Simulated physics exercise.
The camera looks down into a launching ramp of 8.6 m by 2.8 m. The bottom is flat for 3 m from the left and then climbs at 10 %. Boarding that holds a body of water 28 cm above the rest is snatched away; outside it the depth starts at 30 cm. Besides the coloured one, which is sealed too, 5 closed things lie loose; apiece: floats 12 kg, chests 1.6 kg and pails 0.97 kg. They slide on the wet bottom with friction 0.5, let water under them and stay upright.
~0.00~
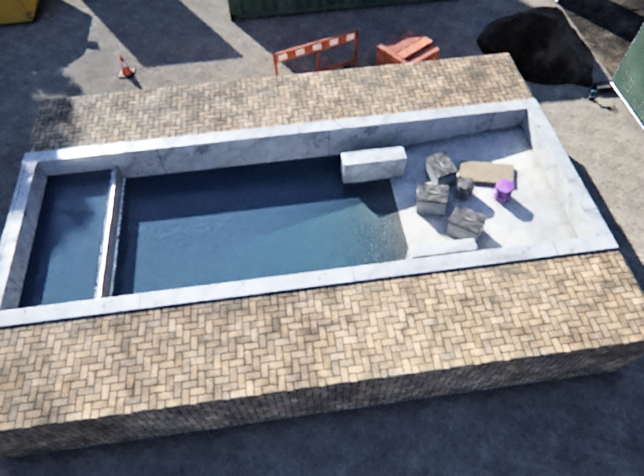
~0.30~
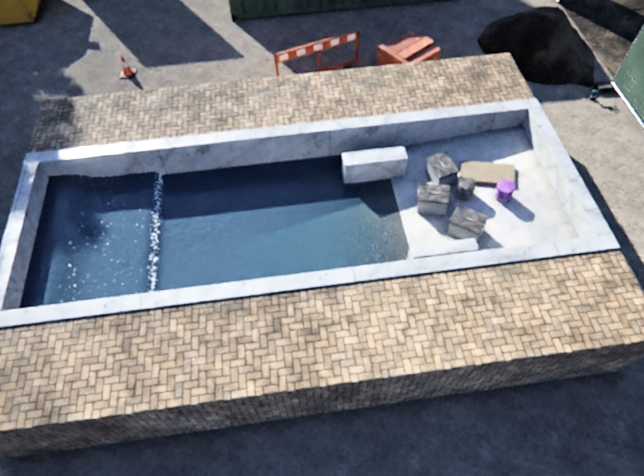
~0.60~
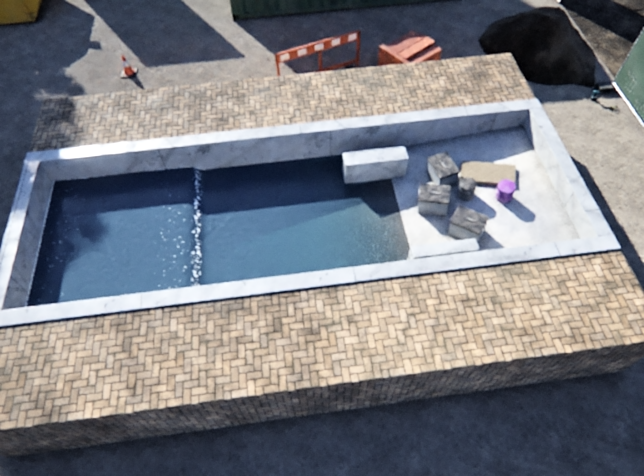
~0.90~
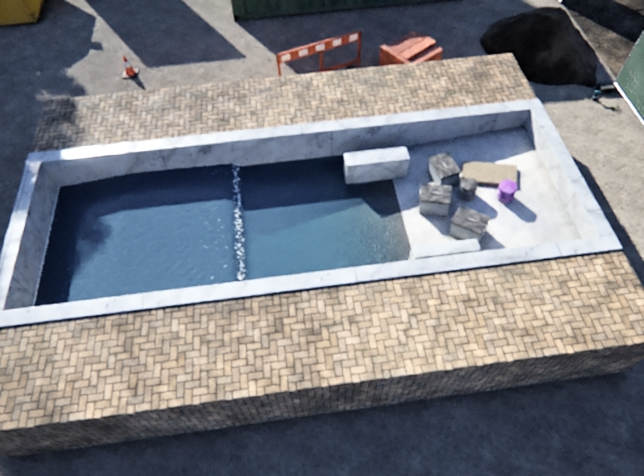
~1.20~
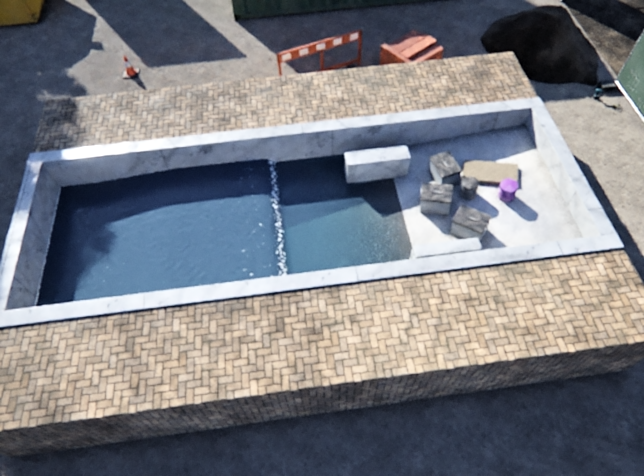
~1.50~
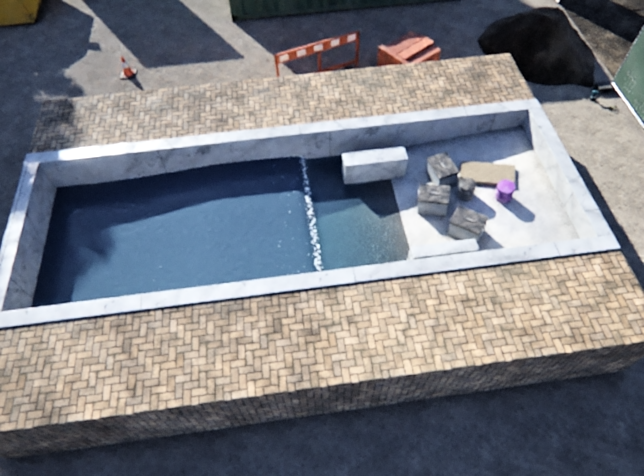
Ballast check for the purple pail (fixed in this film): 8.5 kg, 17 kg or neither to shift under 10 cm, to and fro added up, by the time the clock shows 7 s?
Verdict: The smaller load will do.
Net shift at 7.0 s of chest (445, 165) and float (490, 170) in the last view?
In that order: 80 cm, 150 cm.
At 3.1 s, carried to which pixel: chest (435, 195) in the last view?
Near (478, 190).
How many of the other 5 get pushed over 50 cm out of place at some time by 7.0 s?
I count 5.
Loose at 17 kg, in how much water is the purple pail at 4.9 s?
About 3 cm.
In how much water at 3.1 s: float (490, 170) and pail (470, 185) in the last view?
About 1 and 3 cm.
After 2.1 s the purple pail would be 0 cm from its start with 8.5 kg and 0 cm from its start with 17 kg; 0 cm of water round it then.
After 3.1 s the purple pail would be 0 cm from its start with 8.5 kg and 0 cm from its start with 17 kg; 0 cm of water round it then.
After 4.9 s the purple pail would be 3 cm from its start with 8.5 kg and 0 cm from its start with 17 kg; 3 cm of water round it then.
After 7.0 s the purple pail would be 2 cm from its start with 8.5 kg and 0 cm from its start with 17 kg; 1 cm of water round it then.
